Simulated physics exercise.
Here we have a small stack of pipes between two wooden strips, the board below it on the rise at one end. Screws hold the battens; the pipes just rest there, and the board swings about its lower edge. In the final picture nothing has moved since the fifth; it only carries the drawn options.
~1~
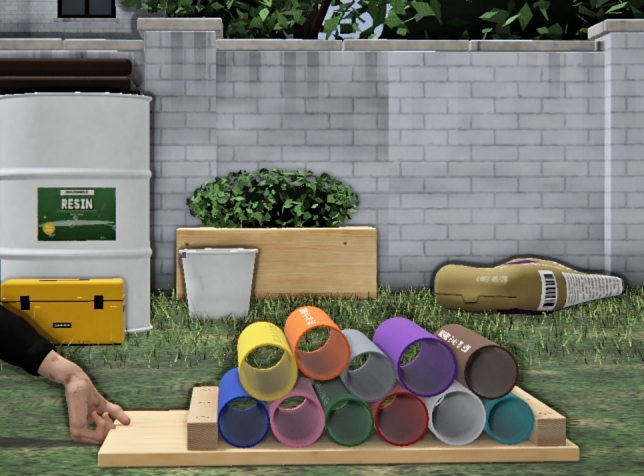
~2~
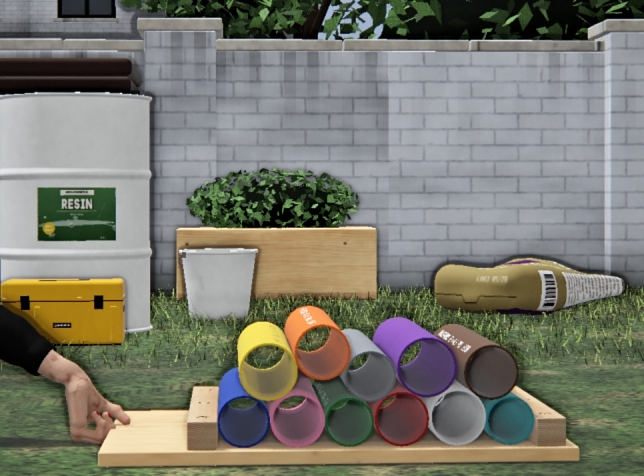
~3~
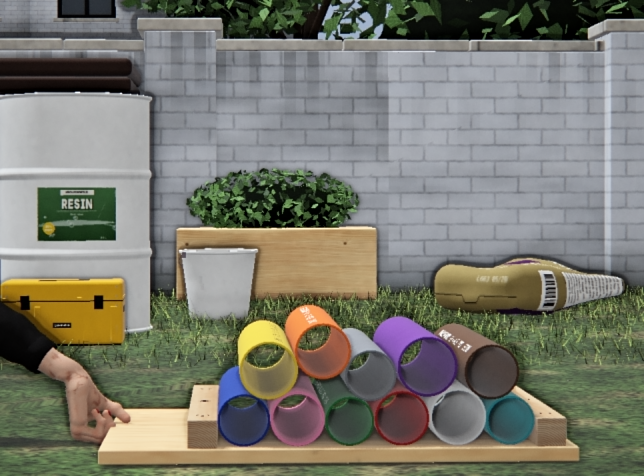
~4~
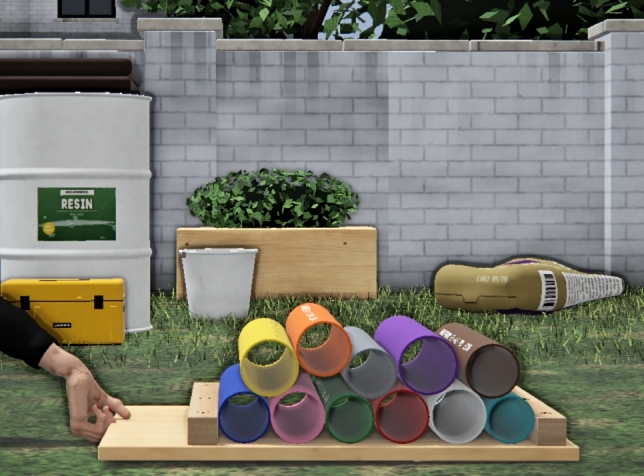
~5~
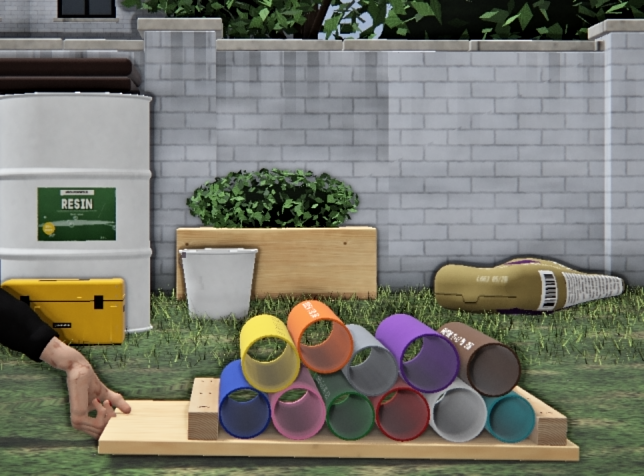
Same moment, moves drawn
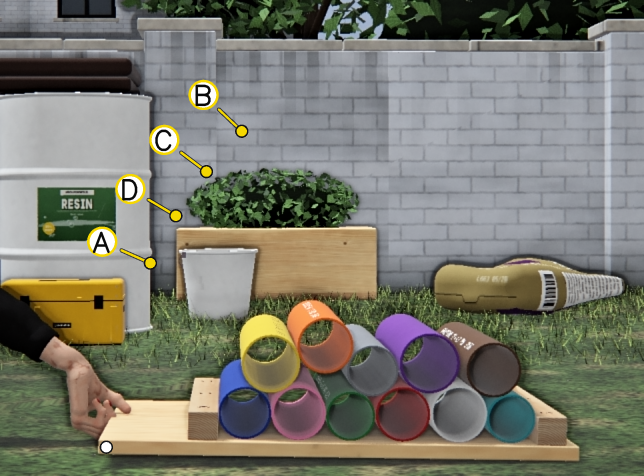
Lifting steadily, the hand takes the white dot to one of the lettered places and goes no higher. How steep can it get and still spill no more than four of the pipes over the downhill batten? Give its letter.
The highest mark that will do is A.
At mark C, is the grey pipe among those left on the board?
No.
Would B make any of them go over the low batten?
At B: Yes.
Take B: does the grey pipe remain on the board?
No.
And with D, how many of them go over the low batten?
The count is five.
On the copy, A at (150, 263); B at (242, 131); C at (207, 171); D at (176, 216); the white dot at (106, 447).
On A. First, board at 15°.
Then, board at 24°.
Finally, board at 24°, one over the low batten (brown).
By contrast, B five over the low batten; C five over the low batten; D five over the low batten.
